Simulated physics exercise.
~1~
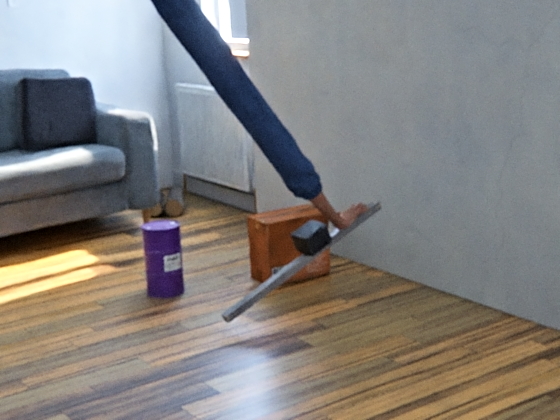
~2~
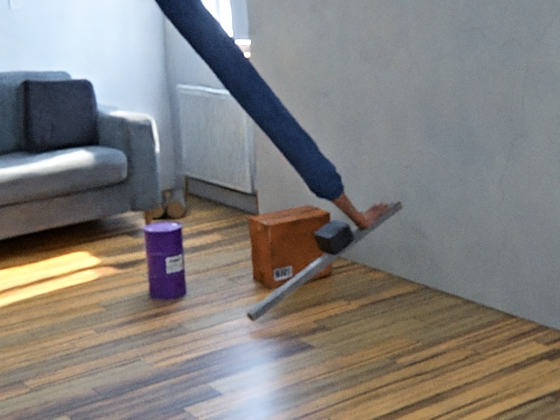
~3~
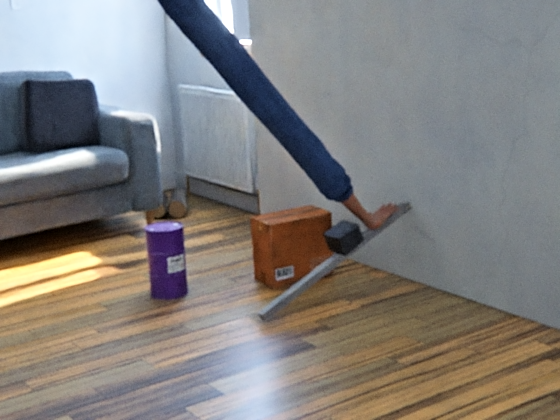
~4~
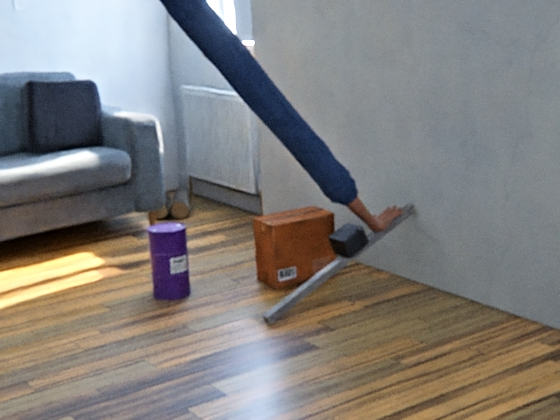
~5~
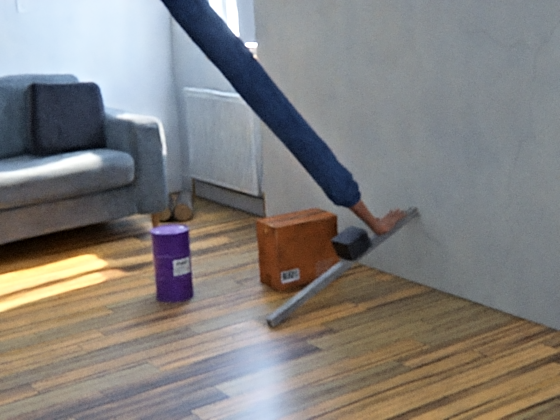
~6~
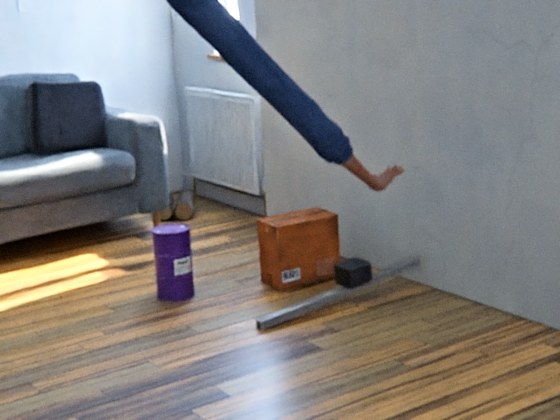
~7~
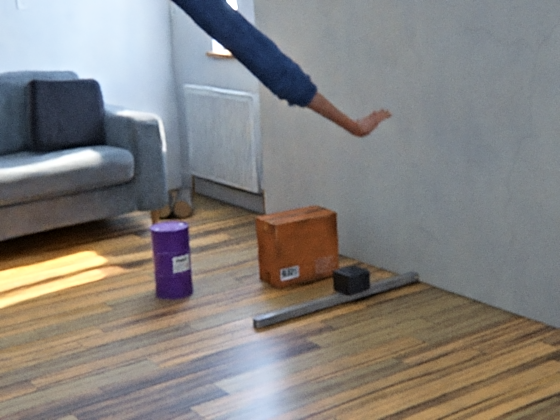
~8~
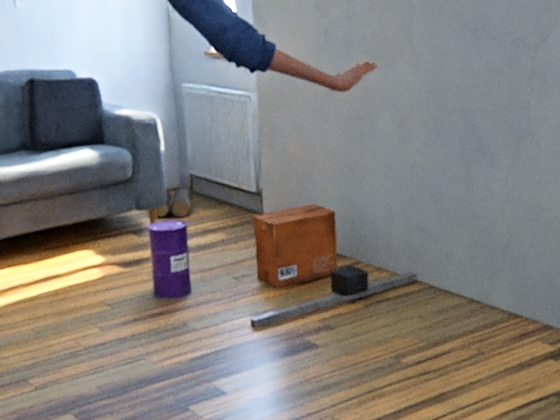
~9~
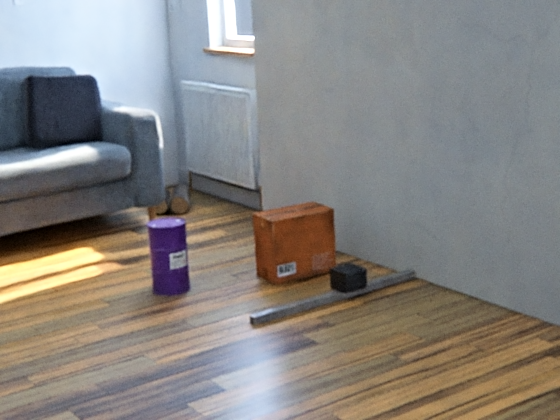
At first, a hand at the end of a blue-sleeved arm holds a grey pole at a slant, with a small dark block on it, above a wooden floor near an orange box and a purple canister. The arm carries the pole to the right until its upper end meets the bare wall, and holds it there briefly. Then the hand lets go and draws back, and the pole slides down the wall. It ends up lying on the floor with the dark block beside it, while the arm leaves and the box and canister stay put.
